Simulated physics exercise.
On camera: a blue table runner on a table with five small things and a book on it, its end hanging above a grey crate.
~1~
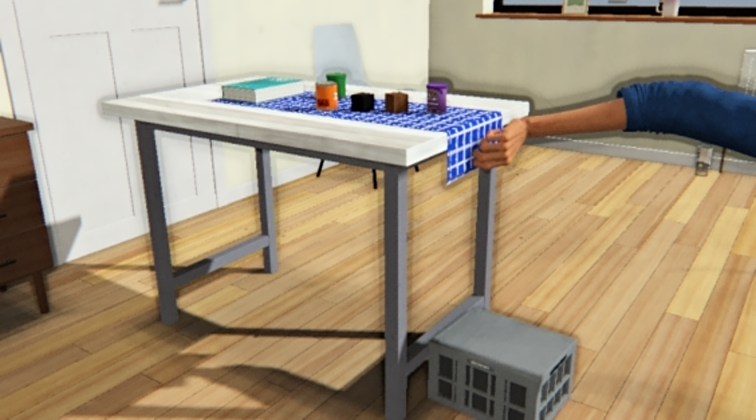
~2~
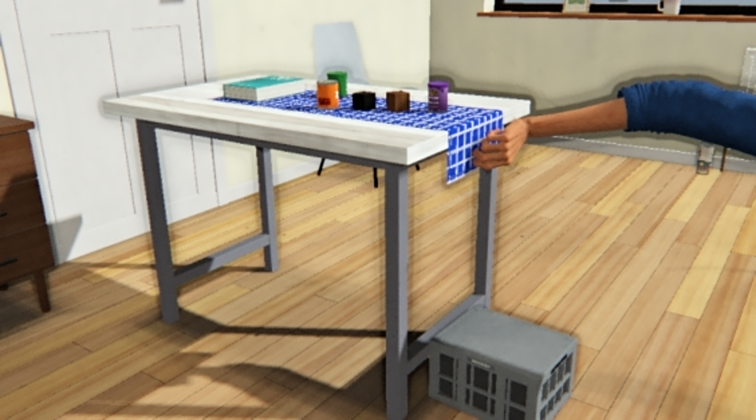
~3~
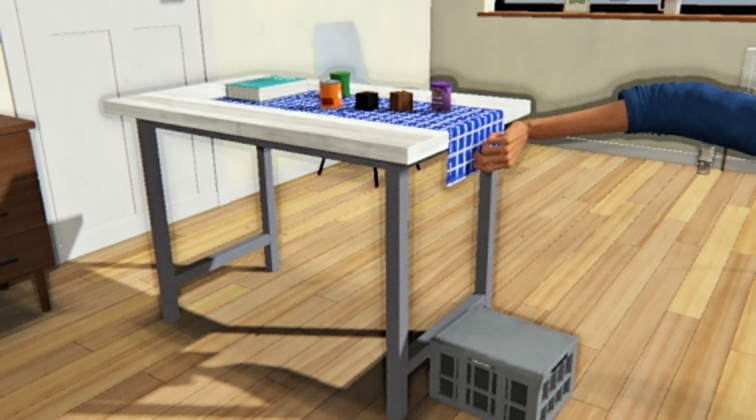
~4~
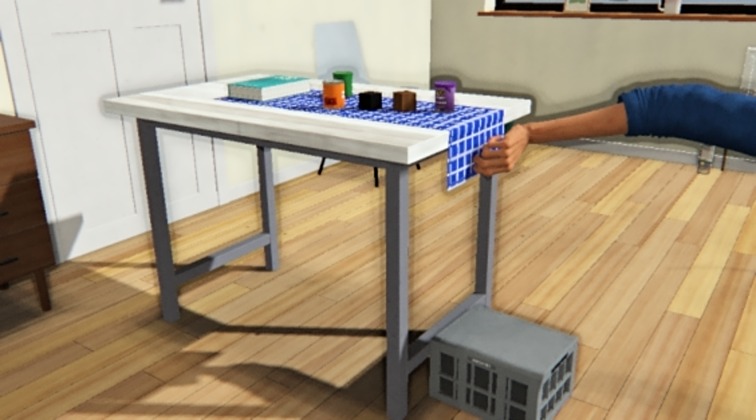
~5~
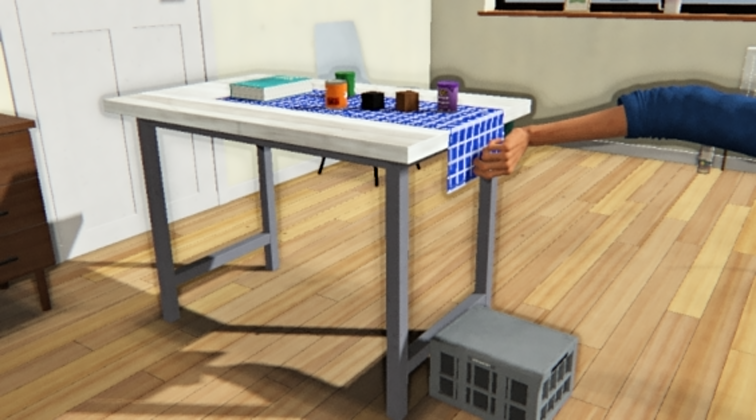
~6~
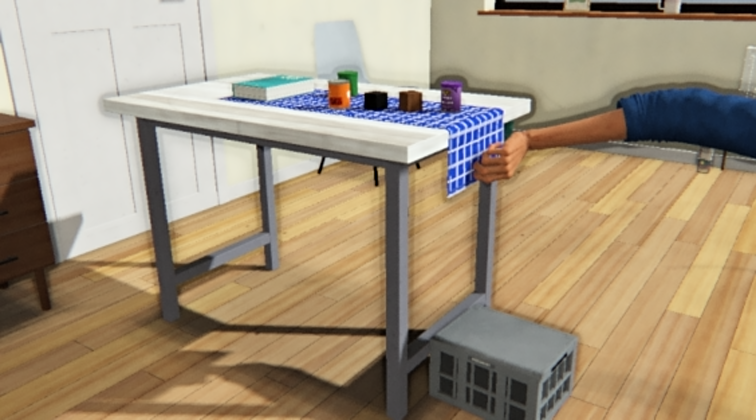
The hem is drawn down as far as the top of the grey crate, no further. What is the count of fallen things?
The count of fallen things is four.
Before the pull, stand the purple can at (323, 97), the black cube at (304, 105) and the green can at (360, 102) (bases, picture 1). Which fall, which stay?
The purple can does not fall; the black cube survives; the green can drops off.
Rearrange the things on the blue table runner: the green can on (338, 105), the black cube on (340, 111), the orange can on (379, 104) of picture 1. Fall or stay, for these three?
The green can drops off; the black cube goes over; the orange can drops off.
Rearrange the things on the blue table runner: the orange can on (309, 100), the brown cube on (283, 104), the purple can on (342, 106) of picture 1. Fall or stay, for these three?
The orange can survives; the brown cube survives; the purple can tumbles off.
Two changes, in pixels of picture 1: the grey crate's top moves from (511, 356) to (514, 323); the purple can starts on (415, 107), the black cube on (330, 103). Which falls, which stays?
The purple can drops off, the black cube does not fall.
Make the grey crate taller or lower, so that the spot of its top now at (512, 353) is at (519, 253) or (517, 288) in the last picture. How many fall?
Then 1 and 2.
Early on, hem near (476, 241); purple can gone.
Midway, hem near (475, 287); purple can, brown cube and black cube gone.
Near the end, hem on the crate; purple can, brown cube, black cube and orange can gone.
Finally, hem on the crate; purple can, brown cube, black cube and orange can gone. It carries off four.
